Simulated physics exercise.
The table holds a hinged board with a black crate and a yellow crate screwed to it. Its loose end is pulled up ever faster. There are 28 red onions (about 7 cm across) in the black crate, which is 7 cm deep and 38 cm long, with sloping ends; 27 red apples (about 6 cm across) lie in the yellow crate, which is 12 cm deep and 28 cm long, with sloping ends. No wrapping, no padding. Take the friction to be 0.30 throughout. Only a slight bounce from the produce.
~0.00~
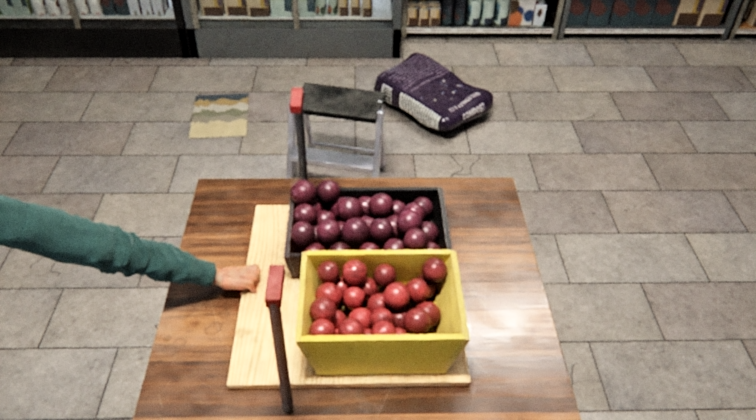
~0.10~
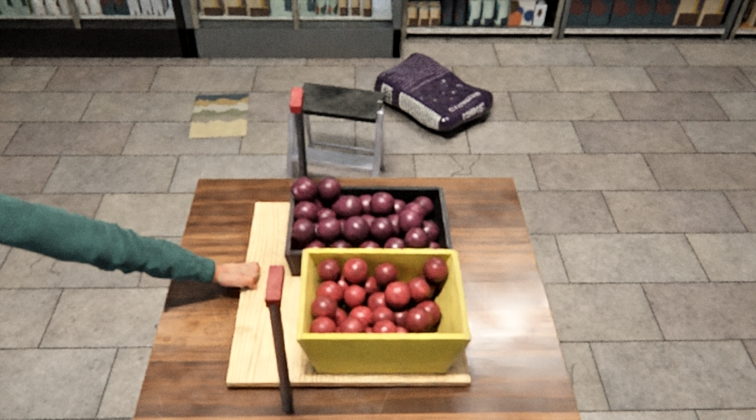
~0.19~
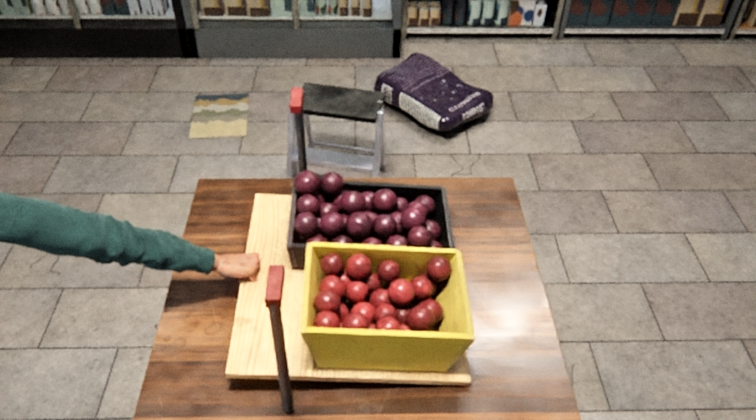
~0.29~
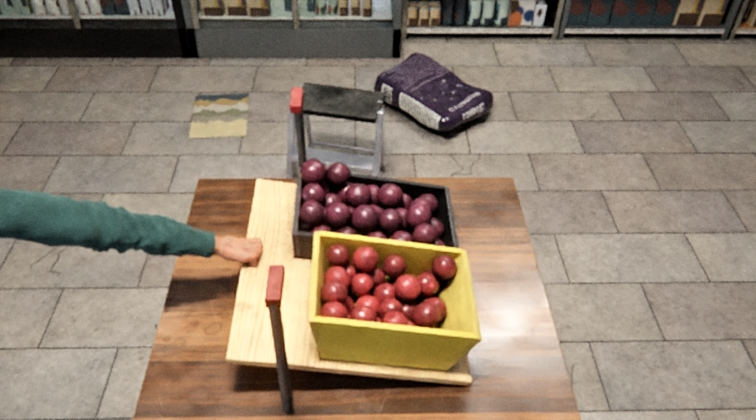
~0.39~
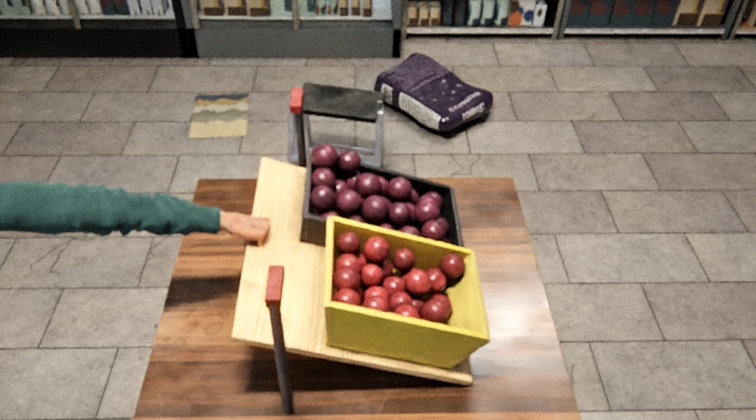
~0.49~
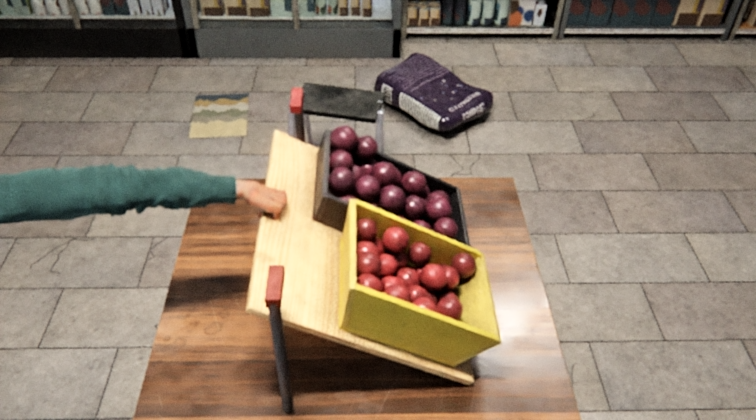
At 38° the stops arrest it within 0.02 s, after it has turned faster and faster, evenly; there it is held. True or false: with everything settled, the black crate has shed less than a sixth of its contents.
False.
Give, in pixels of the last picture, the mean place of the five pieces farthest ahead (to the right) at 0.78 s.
The leading five average out near (476, 233).
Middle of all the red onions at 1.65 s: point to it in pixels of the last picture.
The middle is around (447, 214).
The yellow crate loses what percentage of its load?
Yellow crate: 0%.
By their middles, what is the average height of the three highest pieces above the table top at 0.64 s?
Height, averaged: Around 34 cm.
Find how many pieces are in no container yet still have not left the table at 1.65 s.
Roughly 4 of them.
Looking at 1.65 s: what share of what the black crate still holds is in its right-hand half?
60 per cent or so.
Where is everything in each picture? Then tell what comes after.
In the first picture (we follow the rim corner now nearest the camera), black crate at (289, 255); yellow crate at (301, 338); tilt 0°; nothing out yet.
In the second picture, black crate at (289, 252); yellow crate at (302, 336); tilt 1°.
In the third picture, black crate at (292, 245); yellow crate at (306, 330); tilt 5°.
In the fourth picture, black crate at (297, 233); yellow crate at (315, 319); tilt 11°.
In the fifth picture, black crate at (308, 216); yellow crate at (330, 304); tilt 19°.
In the sixth picture, black crate at (328, 195); yellow crate at (356, 286); tilt 29°; nothing out yet.
After 0.54 s, it hits the stops.
After 0.64 s, tilt 38°; 0 of 28 out of the black crate and 0 of 27 out of the yellow crate.
After 0.78 s, tilt 38°; 3 of 28 out of the black crate and 0 of 27 out of the yellow crate.
After 1.04 s, tilt 38°; 7 of 28 out of the black crate and 0 of 27 out of the yellow crate.
Outcome (at 1.65 s), 11 of 28 out of the black crate and 0 of 27 out of the yellow crate. Asked share, 11 of 28, 39 per cent.
